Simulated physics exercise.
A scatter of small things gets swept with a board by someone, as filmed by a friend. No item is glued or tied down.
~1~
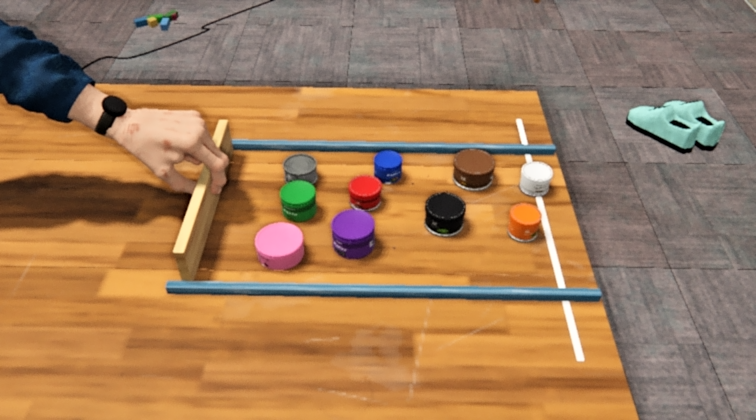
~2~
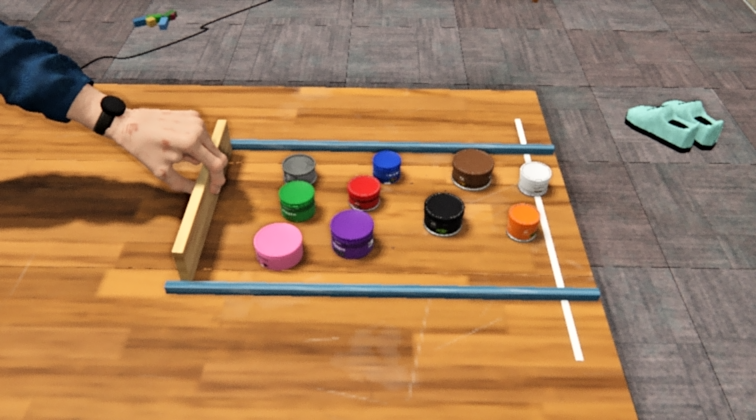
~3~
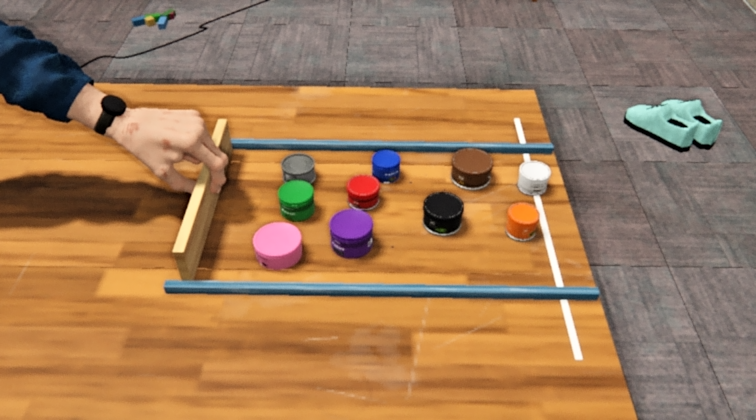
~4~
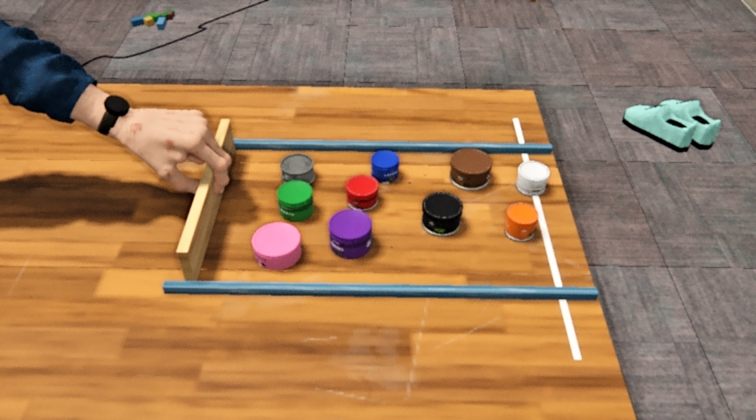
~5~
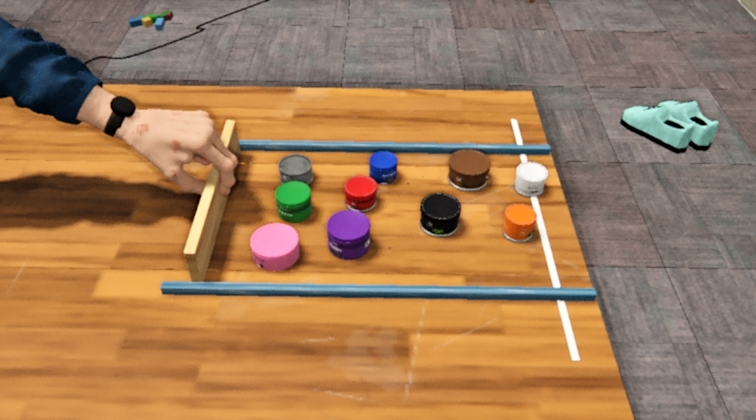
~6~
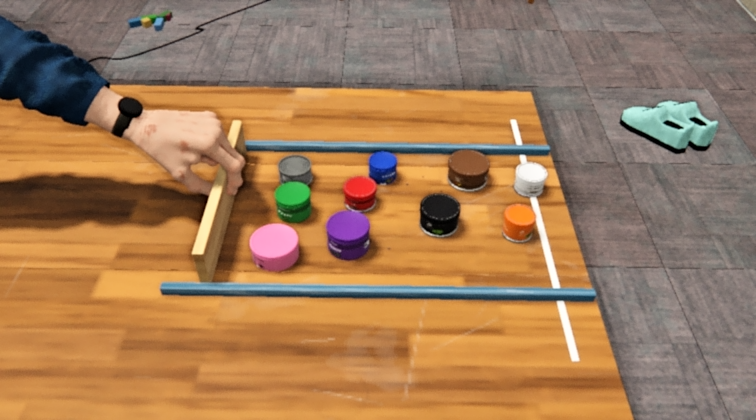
On a wooden tabletop between two blue rails, a hand wearing a dark watch holds an upright board to the left of ten scattered, colourful round containers. The board stays nearly still at first, then slides slightly right toward them, while the containers keep their arrangement, untouched by it.
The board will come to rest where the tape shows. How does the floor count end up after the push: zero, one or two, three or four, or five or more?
You'd see five or more of the bits go off the end there.
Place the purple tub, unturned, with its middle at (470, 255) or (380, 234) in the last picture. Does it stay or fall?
Taking them in order, it drops away and then it drops away.
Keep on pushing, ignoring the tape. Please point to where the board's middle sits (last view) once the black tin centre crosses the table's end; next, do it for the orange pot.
For the black tin, about (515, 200); for the orange pot, about (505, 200).
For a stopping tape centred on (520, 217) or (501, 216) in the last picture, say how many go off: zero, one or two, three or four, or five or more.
Lab note - count per position: 3 or 4; just one or two.
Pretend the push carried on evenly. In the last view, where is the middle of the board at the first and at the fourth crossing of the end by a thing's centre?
Its middle is near (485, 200) and then near (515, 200).
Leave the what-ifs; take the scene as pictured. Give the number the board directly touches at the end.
At rest, 3 are in contact.
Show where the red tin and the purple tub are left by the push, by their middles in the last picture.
The first ends close to (564, 192), the second close to (580, 235).
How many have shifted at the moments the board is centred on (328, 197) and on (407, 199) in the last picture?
At the first point the count is 5, at the second it's 8.
A little later, none off yet; white pot at rest near (530, 180); orange pot at rest near (519, 224); brown tin at rest near (468, 171).
Next, none off yet; white pot at rest near (530, 180); orange pot at rest near (519, 224); brown tin shifted a little near (480, 170).
Later still, none off yet; white pot shifted about its own width near (563, 190); orange pot shifted about its own width near (557, 232); brown tin shifted about its own width near (533, 173).
When it is over, the number that fall off is five or more; down, blue tub, black tin, brown tin, orange pot and white pot.
